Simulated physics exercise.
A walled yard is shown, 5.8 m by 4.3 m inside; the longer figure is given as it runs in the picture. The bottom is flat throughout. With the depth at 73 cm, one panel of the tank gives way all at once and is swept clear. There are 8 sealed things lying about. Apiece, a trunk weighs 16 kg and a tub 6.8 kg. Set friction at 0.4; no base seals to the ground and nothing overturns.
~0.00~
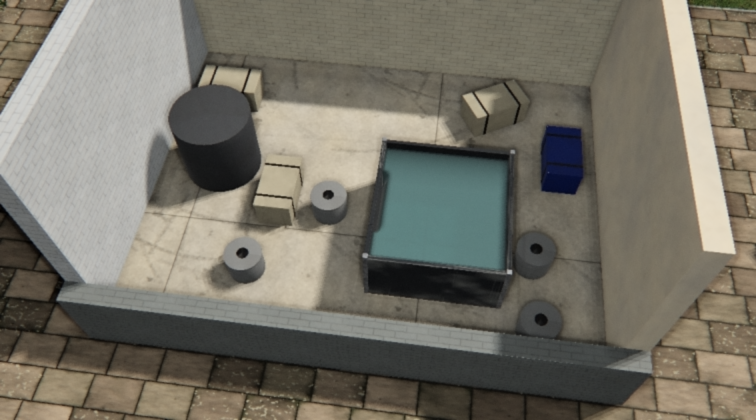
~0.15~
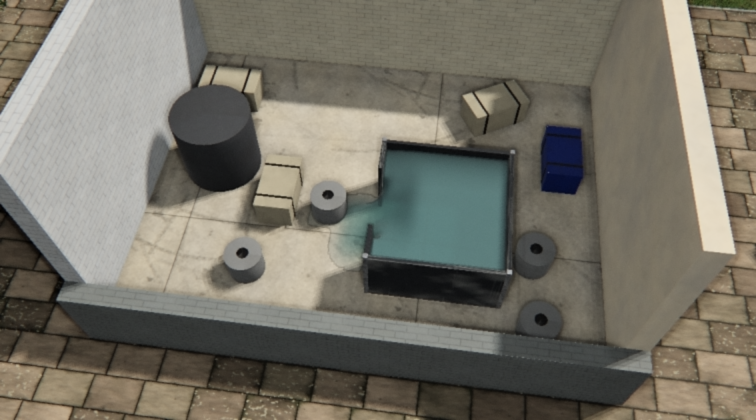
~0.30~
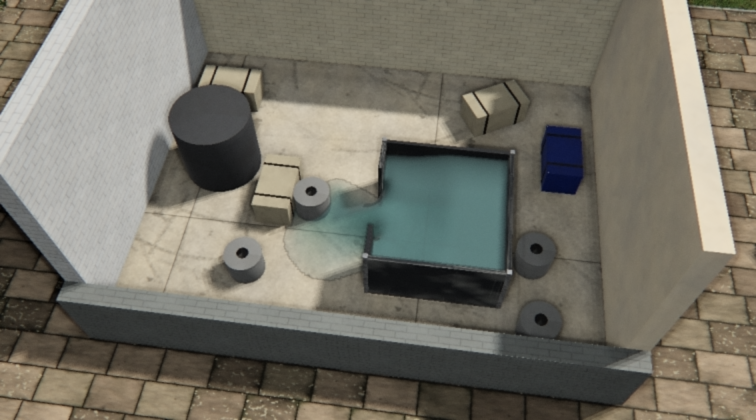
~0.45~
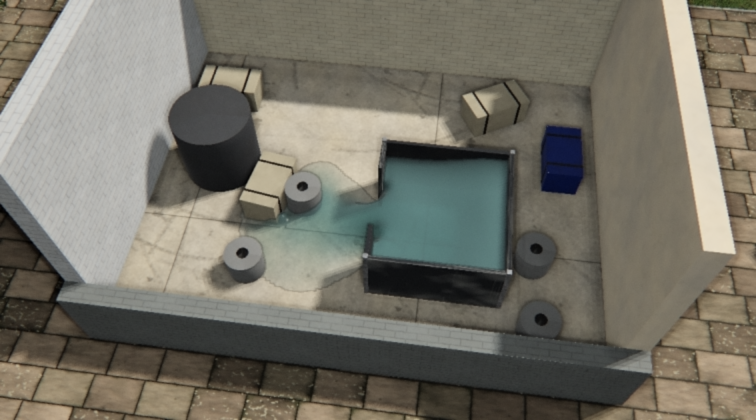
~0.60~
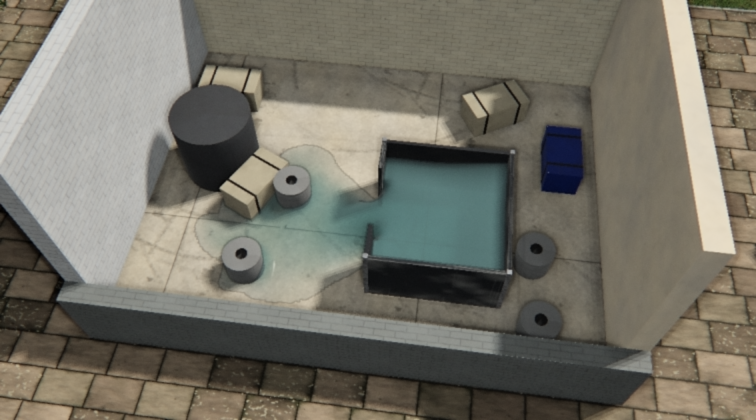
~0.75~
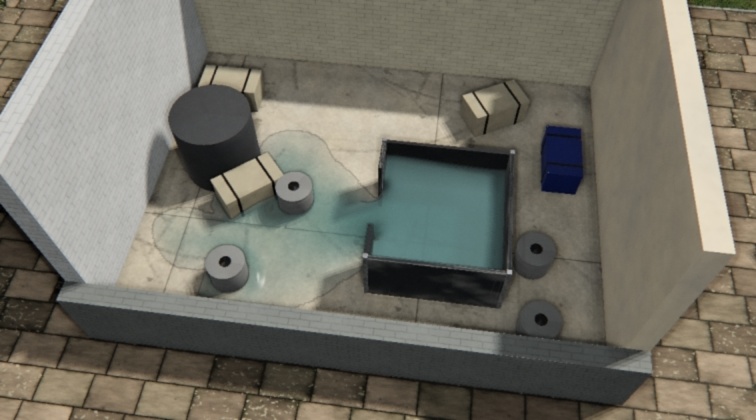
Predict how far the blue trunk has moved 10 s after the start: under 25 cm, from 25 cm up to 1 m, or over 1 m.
It will move a modest way.
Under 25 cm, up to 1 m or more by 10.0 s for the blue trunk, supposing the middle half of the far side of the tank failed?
Result: Blue trunk displaced far.
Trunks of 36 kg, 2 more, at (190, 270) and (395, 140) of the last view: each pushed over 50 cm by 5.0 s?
Respectively: Outside the limit and inside the limit.
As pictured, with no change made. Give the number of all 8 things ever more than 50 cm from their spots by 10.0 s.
It works out to 7.
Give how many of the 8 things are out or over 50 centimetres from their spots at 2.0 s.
By that point, 4.
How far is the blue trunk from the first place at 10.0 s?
Roughly 40 cm.
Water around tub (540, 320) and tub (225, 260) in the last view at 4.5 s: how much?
Depths: Near 3 cm, then near 20 cm.
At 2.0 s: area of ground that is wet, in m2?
Flooded: Near 12 m2.
After 2.0 s the blue trunk is near (565, 150), 0.0 m from its start, aground; 3 afloat.
After 4.5 s the blue trunk is near (565, 150), 0.0 m from its start, aground; 4 afloat.
After 7.0 s the blue trunk is near (568, 152), 0.0 m from its start, afloat; 5 afloat.
After 10.0 s the blue trunk is near (536, 159), 0.4 m from its start, afloat; 8 afloat.
